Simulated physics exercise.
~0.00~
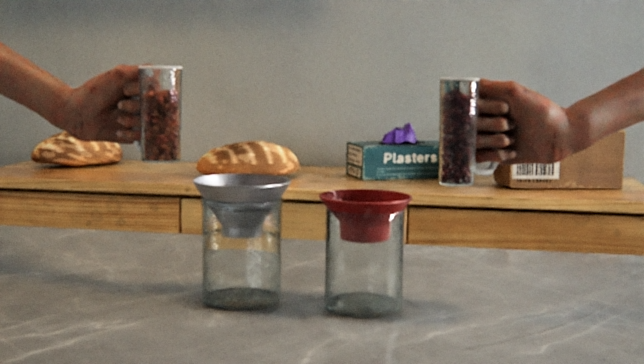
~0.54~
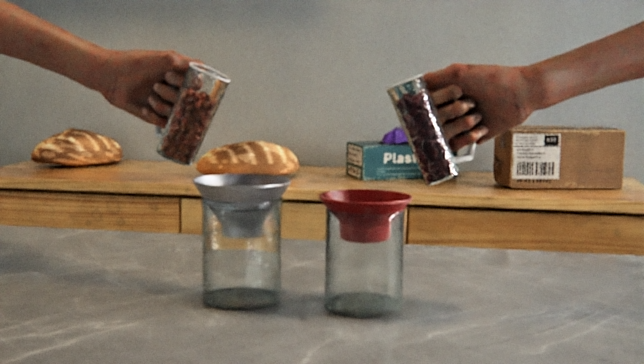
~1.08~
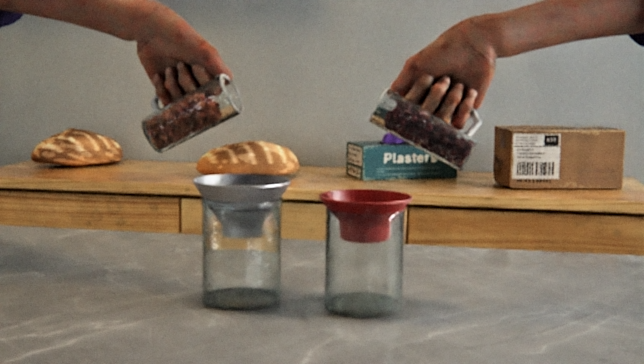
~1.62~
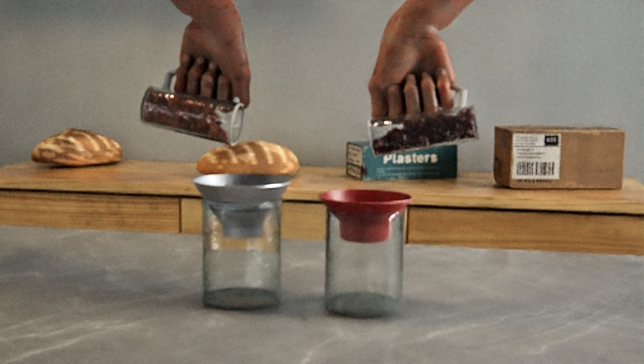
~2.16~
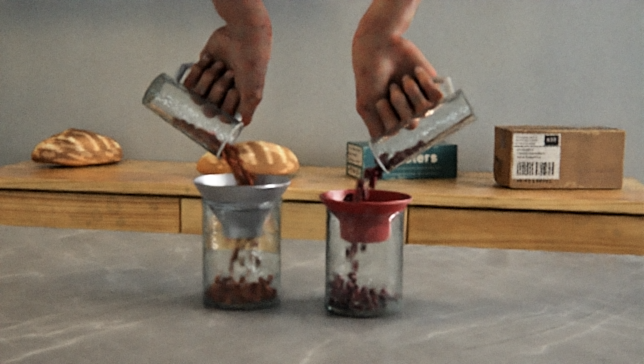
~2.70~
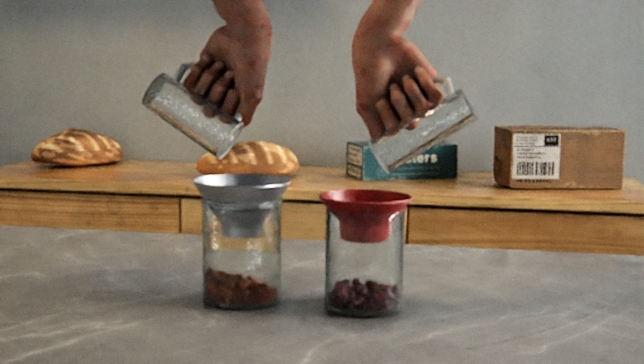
On a grey table in front of a wooden sideboard, two hands brought in glass cups of small dark red pieces, tipped them over a silver funnel and a red one, and emptied them, until all the pieces lay in the jars below.
